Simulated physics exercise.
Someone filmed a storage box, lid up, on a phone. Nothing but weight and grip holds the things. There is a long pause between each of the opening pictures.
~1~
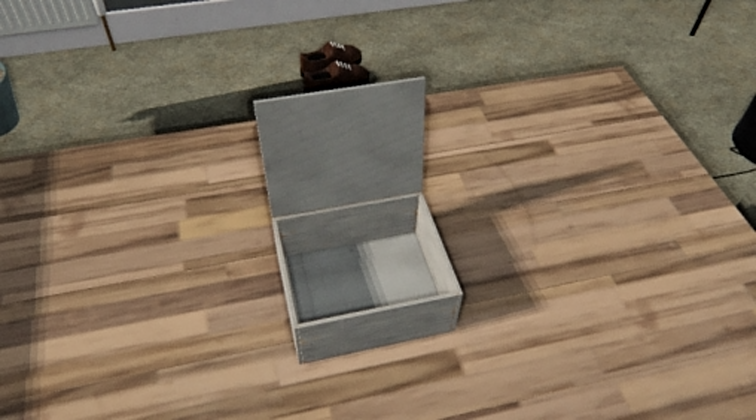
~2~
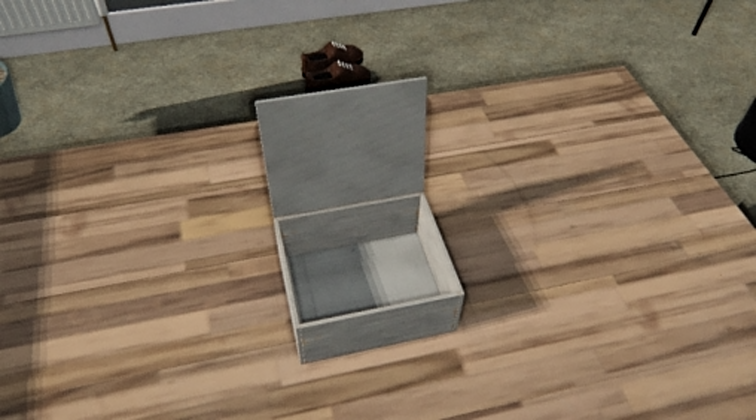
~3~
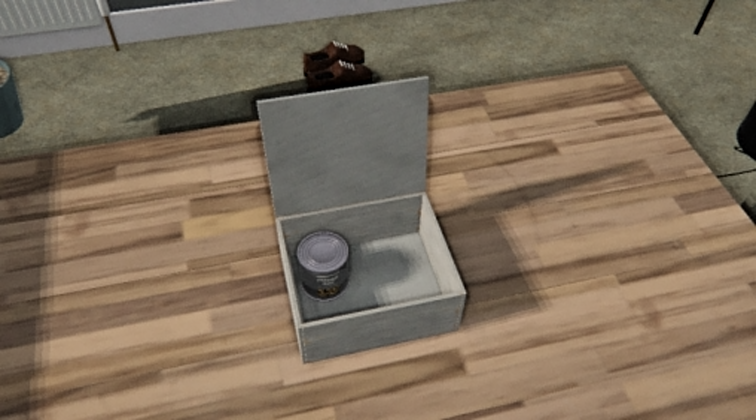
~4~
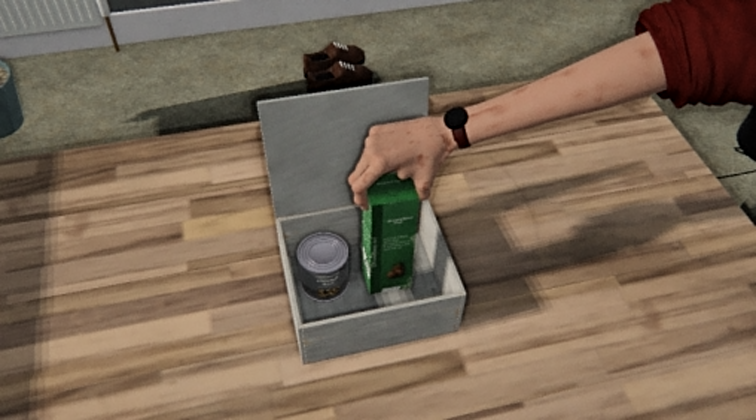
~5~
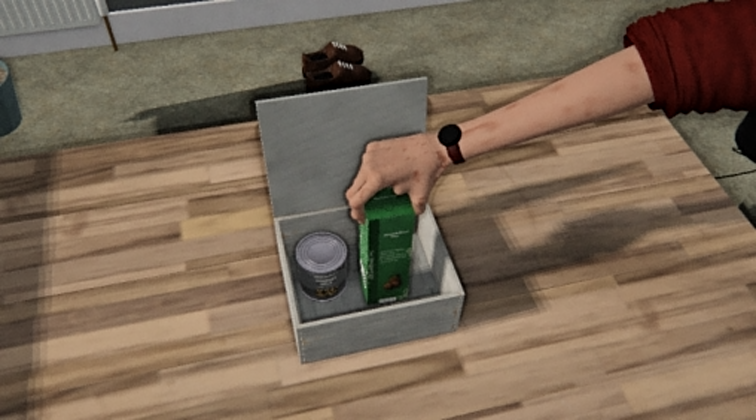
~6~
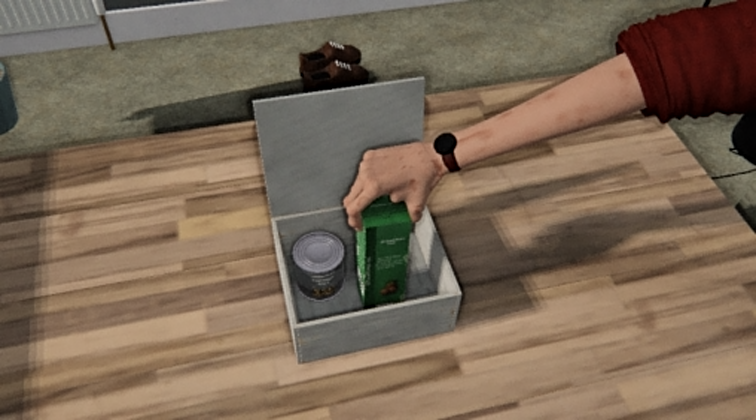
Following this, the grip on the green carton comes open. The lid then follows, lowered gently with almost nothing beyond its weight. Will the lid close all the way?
No.
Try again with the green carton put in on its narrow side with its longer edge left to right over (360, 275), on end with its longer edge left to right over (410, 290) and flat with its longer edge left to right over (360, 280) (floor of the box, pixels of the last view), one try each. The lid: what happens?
Lid, try 1: Fully down; try 2: Propped open; try 3: Fully down.
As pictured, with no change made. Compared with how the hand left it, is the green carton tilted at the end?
In the end, the green carton keeps its orientation.
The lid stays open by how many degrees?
Roughly 50 degrees above the rim.
Then, 1.10 s on from there, lid starting down.
Then, 1.50 s on from there, lid 66° above the rim.
Then, 2.40 s on from there, lid 52° above the rim.
Then, 4.70 s on from there, green carton resting near (382, 255).
In the end, lid 52° above the rim; both unmoved. At the end, from the last picture's camera, green carton near (382, 255).
